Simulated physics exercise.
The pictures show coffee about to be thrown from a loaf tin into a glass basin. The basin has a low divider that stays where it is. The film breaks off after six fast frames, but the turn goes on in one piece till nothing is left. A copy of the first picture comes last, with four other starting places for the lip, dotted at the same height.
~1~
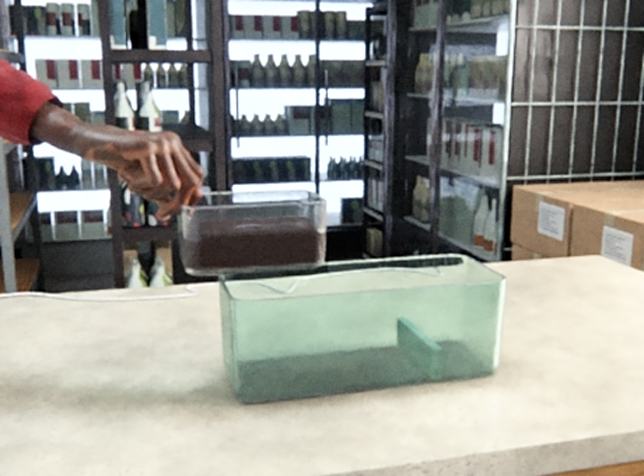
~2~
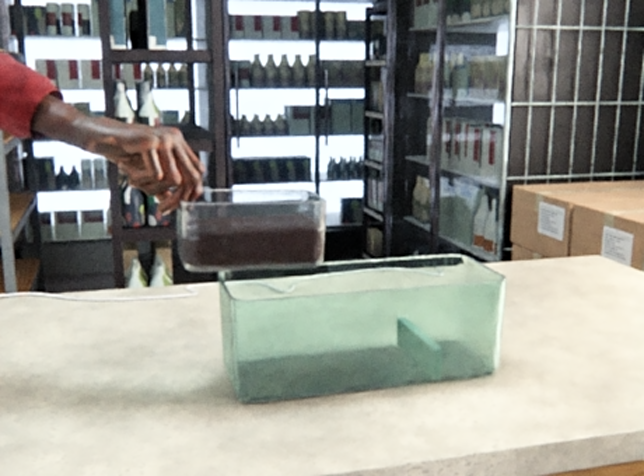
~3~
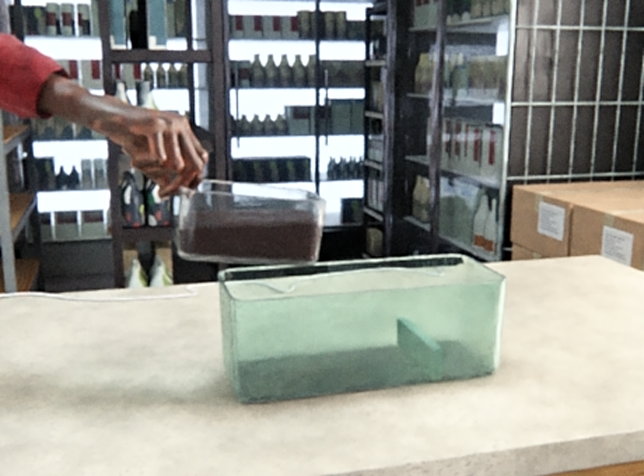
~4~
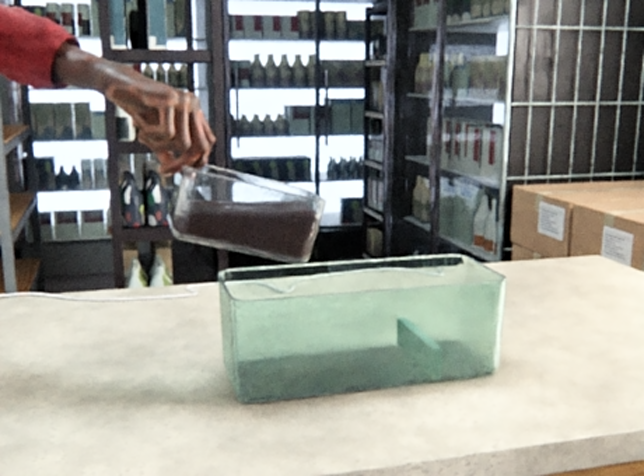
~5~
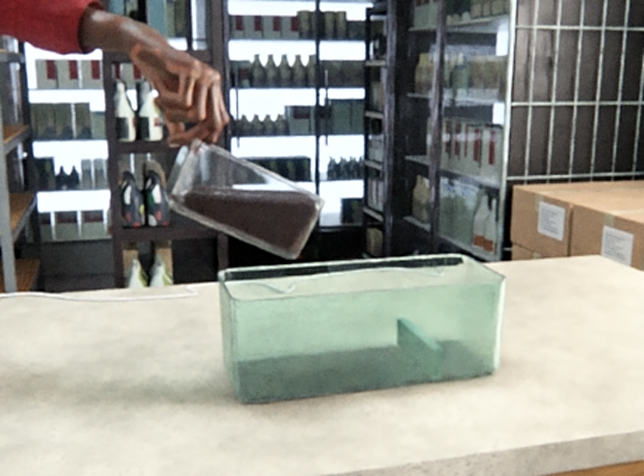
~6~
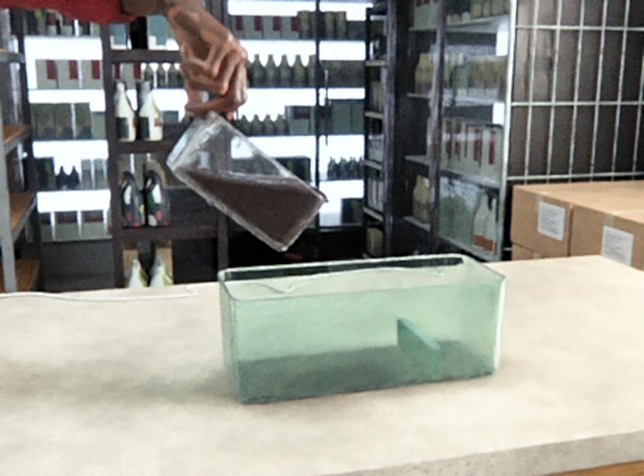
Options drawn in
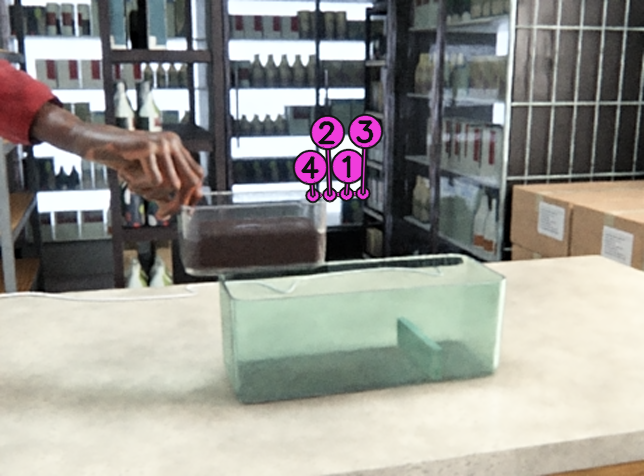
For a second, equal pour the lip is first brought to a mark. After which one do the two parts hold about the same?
Spot 1.
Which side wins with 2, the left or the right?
More ends on the left.
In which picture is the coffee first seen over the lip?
Picture 6.
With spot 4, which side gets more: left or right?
The left side.
On the marked copy, 1 at (346, 194); 2 at (329, 194); 3 at (362, 193); 4 at (312, 195).
Choosing 1, about 48 % ends left of the wall and 49 % right of it; 3 % is lost outside.
Choosing 2, about 66 % ends left of the wall and 32 % right of it.
Choosing 3, about 28 % ends left of the wall and 69 % right of it.
Choosing 4, about 85 % ends left of the wall and 11 % right of it; 4 % is lost outside.
